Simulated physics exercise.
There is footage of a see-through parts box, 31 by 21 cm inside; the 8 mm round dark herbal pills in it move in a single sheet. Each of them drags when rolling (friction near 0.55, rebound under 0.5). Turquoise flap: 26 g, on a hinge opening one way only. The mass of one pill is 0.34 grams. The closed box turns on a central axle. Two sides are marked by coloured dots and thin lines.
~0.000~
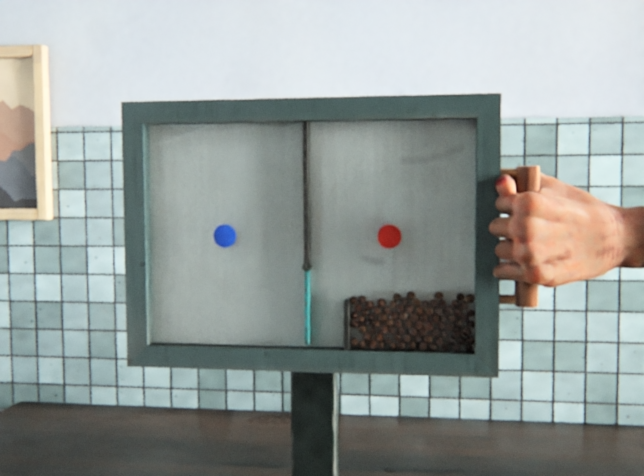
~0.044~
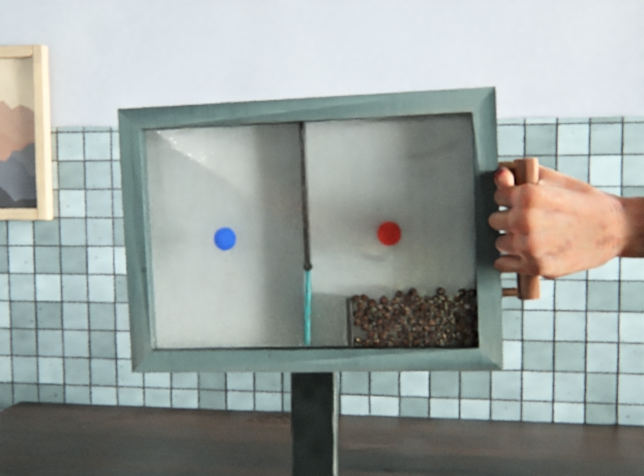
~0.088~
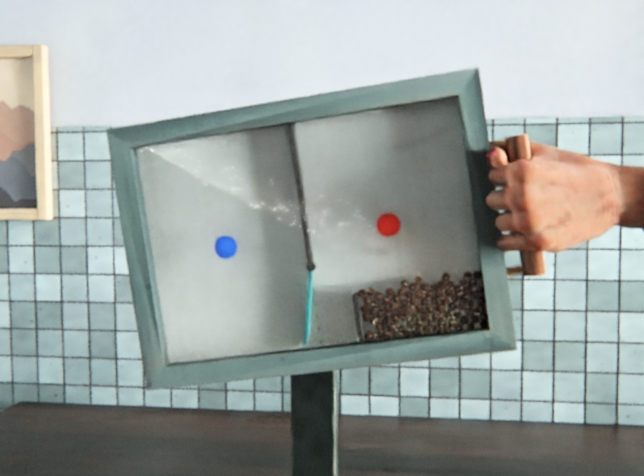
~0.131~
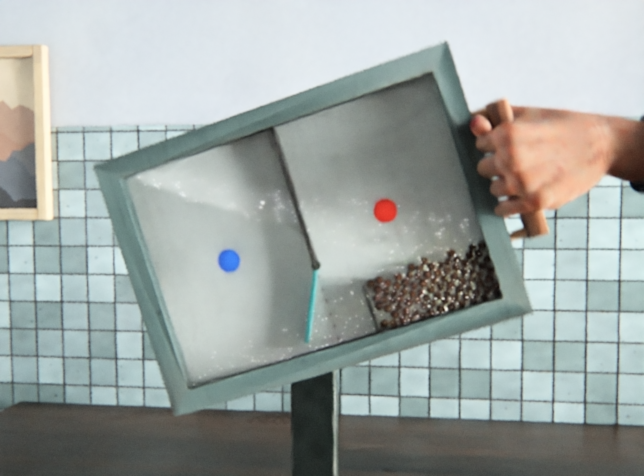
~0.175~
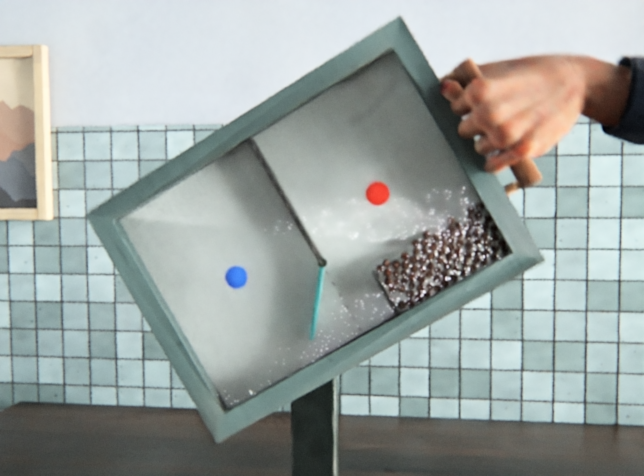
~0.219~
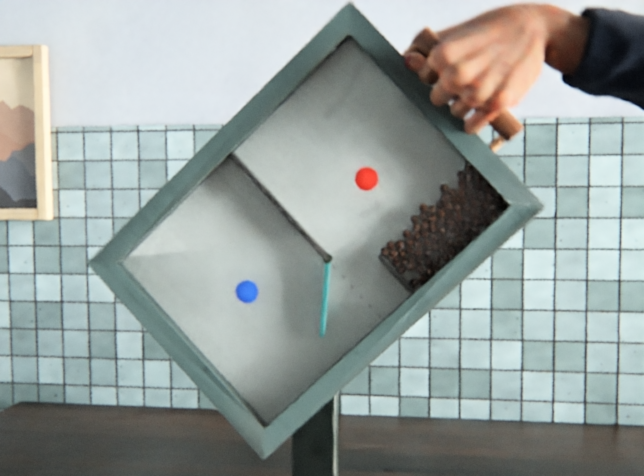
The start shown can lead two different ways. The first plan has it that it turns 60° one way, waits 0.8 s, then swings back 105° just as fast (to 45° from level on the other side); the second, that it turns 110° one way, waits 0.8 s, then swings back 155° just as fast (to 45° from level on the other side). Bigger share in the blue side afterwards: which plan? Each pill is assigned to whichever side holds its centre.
One.
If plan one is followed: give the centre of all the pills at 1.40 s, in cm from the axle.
Right: About 2 cm; below: About 8 cm.
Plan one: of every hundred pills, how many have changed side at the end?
Moved: Close to 30 %.
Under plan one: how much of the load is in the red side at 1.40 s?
I'd put it around 70 in a hundred.
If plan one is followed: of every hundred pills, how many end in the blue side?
Roughly 30%.
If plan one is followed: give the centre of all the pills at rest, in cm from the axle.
The middle sits around 2 cm left of it and 11 cm below it.
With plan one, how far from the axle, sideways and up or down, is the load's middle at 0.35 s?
11 cm right, 4 cm above.
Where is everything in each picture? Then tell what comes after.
Level; about 90 pills; pills' middle (413, 323); highest (411, 295); turquoise flap (307, 267); red (389, 237), blue (225, 236), in the first picture.
Turned 2° anticlockwise; pills' middle (416, 319); highest (441, 291), in the second picture.
Turned 8° anticlockwise; pills' middle (424, 307); highest (478, 275); wall ends (311, 261), (356, 296), in the third picture.
Turned 18° anticlockwise; pills' middle (435, 287); highest (482, 245); turquoise flap (316, 266) tilted 7°, in the fourth picture.
Turned 30° anticlockwise; pills' middle (443, 257); highest (480, 206), in the fifth picture.
Turned 43° anticlockwise; pills' middle (444, 227); highest (469, 169); turquoise flap (328, 259) tilted 5°; red (367, 179), blue (247, 292), in the sixth picture.
Plan one. 0.35 s, it stands 60° anticlockwise; the pills' middle is 11 cm right of and 4 cm above the centre; red 100 %; turquoise flap open 43°.
After 1.40 s, it stands 7° anticlockwise; the pills' middle is 2 cm right of and 8 cm below the centre; red 70 %, blue 30 %; turquoise flap open 8°.
After 1.65 s, it stands 45° clockwise; the pills' middle is 4 cm left of and 8 cm below the centre; red 70 %, blue 30 %; turquoise flap shut.
All still by 2.3 s, it stands 45° clockwise; red 70 %, blue 30 %; turquoise flap shut.
Plan two would end with red 85 %, blue 15 %.
